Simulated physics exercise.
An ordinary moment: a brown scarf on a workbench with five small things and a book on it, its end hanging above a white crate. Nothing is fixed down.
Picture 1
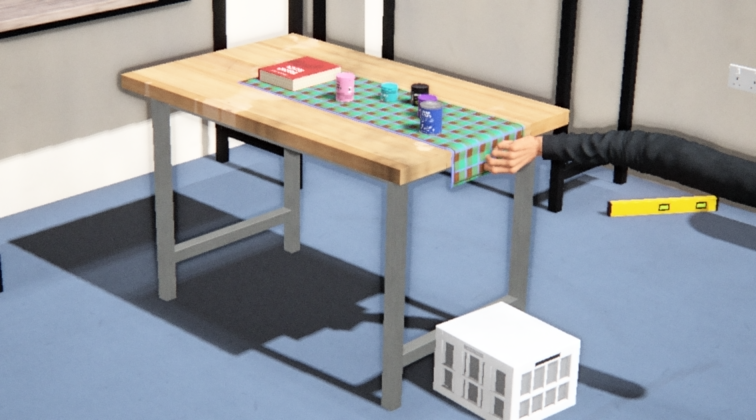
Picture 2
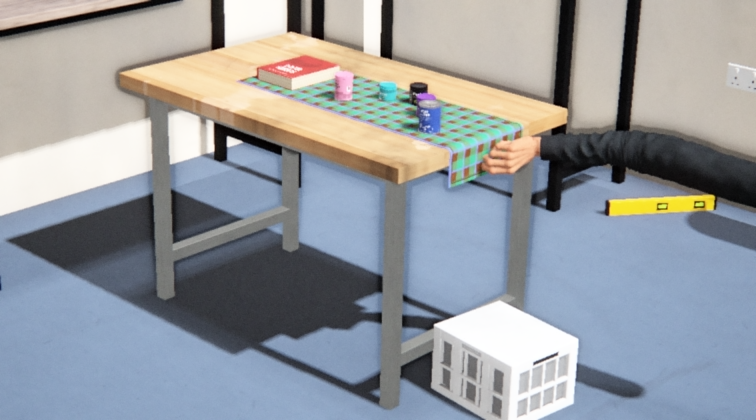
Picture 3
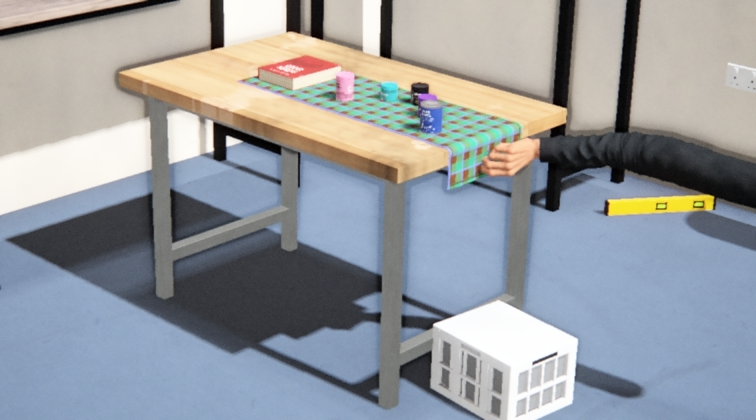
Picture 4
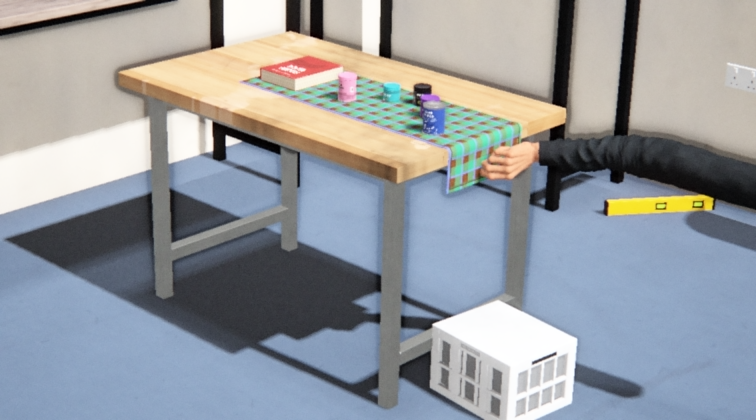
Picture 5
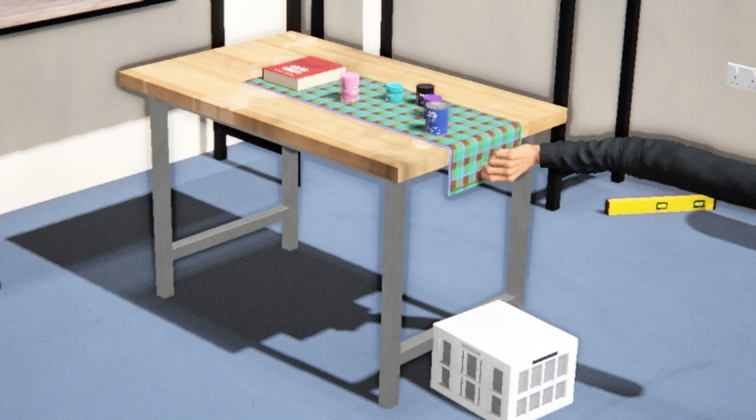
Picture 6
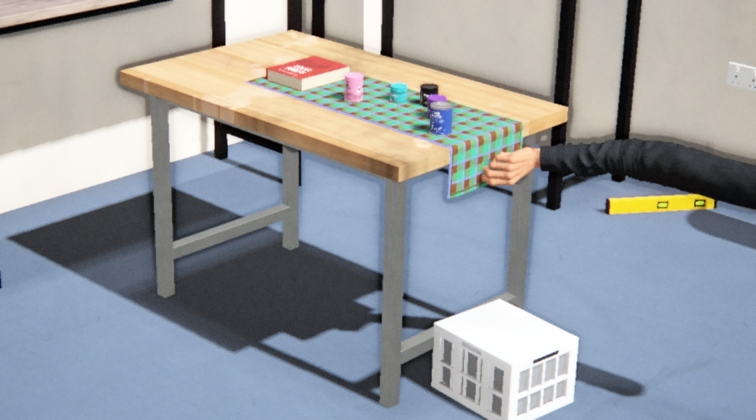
A hand in a dark sleeve, reaching in from the right, grips the hanging end of a green and brown checked cloth on a wooden workbench, seen from slightly above in a blue-floored room. On the cloth are a red book, a pink can and small turquoise, black, purple and blue containers, with a white crate below. The hand draws the cloth slightly downward, the objects shifting slightly right with it, while the view stays nearly still.
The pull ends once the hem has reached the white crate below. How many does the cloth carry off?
The answer is four.
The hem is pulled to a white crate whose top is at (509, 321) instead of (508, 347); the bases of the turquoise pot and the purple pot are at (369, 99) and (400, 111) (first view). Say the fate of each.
The turquoise pot does not fall; the purple pot falls.
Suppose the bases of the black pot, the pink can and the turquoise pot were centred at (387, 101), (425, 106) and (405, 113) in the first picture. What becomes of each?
The black pot goes over, the pink can goes over, the turquoise pot tumbles off.
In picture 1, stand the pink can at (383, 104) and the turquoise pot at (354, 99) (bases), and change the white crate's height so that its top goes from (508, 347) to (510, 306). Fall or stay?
The pink can survives, the turquoise pot holds on.
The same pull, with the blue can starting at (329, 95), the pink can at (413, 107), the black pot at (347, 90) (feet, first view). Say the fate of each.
The blue can keeps its place on top; the pink can tumbles off; the black pot holds on.
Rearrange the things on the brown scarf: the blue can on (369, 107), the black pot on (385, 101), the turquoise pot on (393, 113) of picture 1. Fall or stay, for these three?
The blue can goes over; the black pot goes over; the turquoise pot comes down.
A little later, hem near (484, 230); blue can gone.
Next, hem near (484, 265); blue can and purple pot gone.
Later still, hem near (483, 303); blue can, purple pot and black pot gone.
When it is over, hem on the crate; blue can, purple pot, black pot and turquoise pot gone. Over the edge go four.
